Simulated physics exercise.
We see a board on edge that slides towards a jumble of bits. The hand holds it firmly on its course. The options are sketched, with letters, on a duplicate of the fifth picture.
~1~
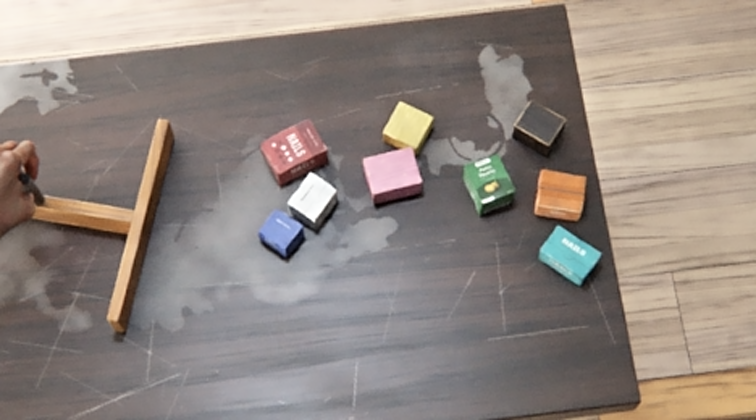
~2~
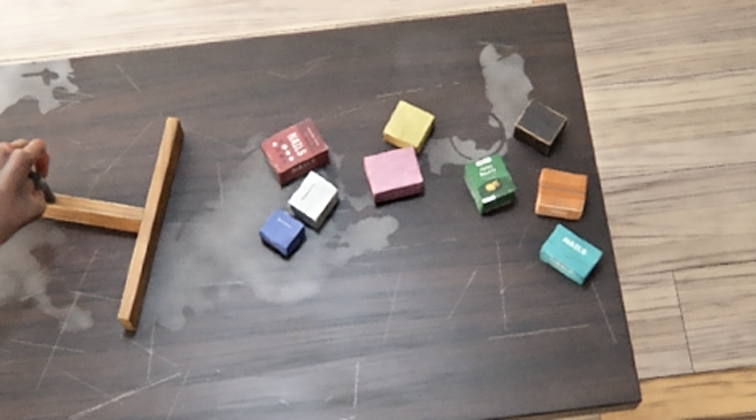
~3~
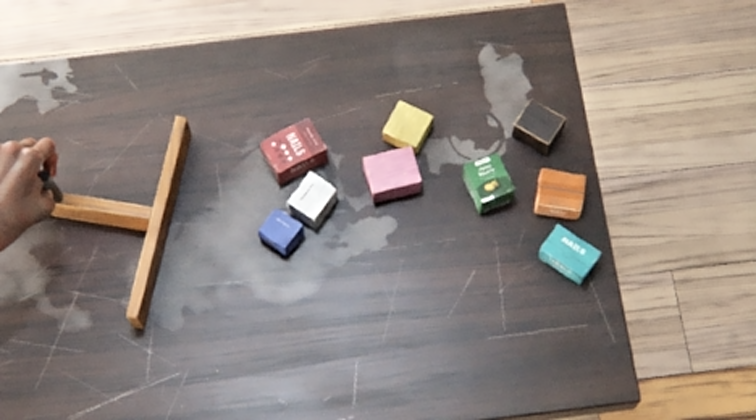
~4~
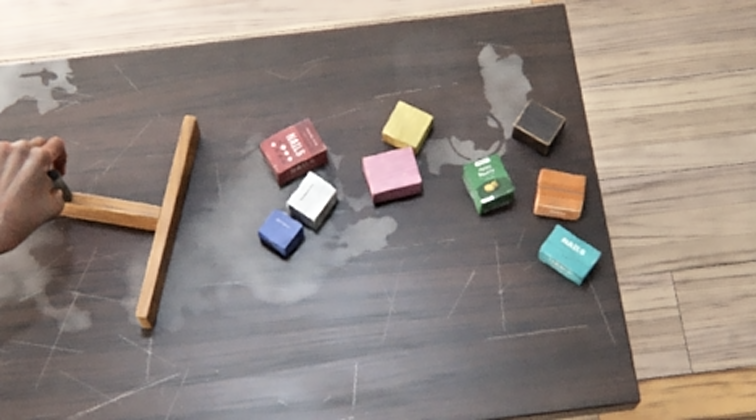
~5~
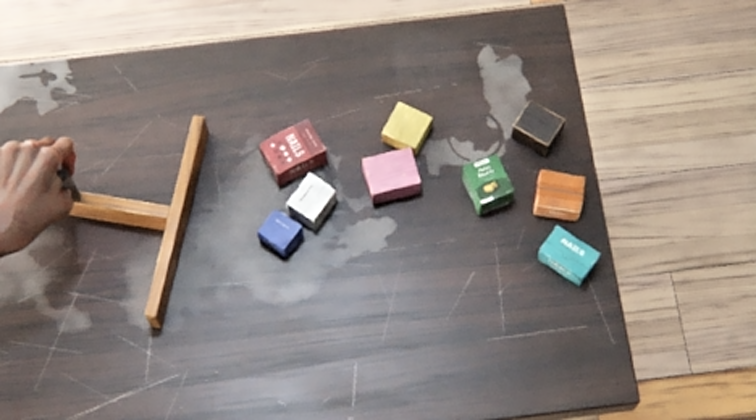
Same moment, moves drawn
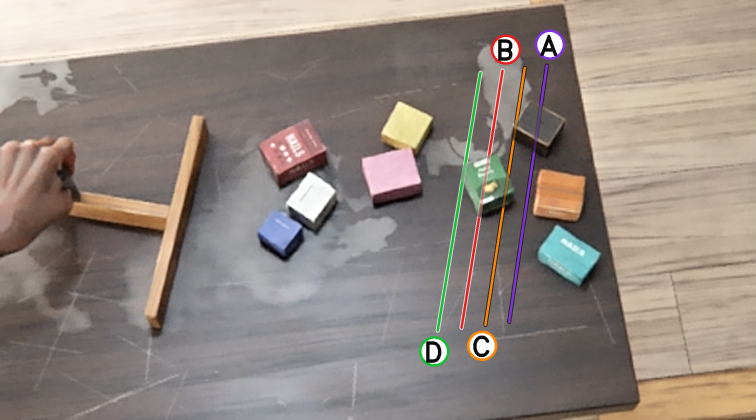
A hand at the left edge grips a wooden T-shaped board and slides it slowly and steadily a short way right across a dark, scratched tabletop, seen from above with pale wood planks beyond. Red, white and blue boxes sit near the middle, yellow and pink blocks beside them, and green, black, orange and teal ones farther right. The boxes and blocks stay put, and the camera stays essentially still.
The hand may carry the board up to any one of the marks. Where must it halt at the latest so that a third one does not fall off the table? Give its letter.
Stop at C.
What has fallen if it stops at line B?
The orange box goes over.
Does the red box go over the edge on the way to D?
No.
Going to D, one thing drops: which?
It is the orange box.
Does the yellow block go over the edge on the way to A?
No.
On the marked copy, A at (529, 189); B at (483, 195); C at (506, 192); D at (460, 197).
Following C. Soon after the start, board (293, 200); red box (341, 161); pink block (398, 177).
Later, board (411, 186); orange box (587, 202); green box (546, 193).
In the end, board (504, 176); green box over the edge; orange box over the edge; two fallen.
As for the rest, A drops three; B is within the limit but short; D is within the limit but short.
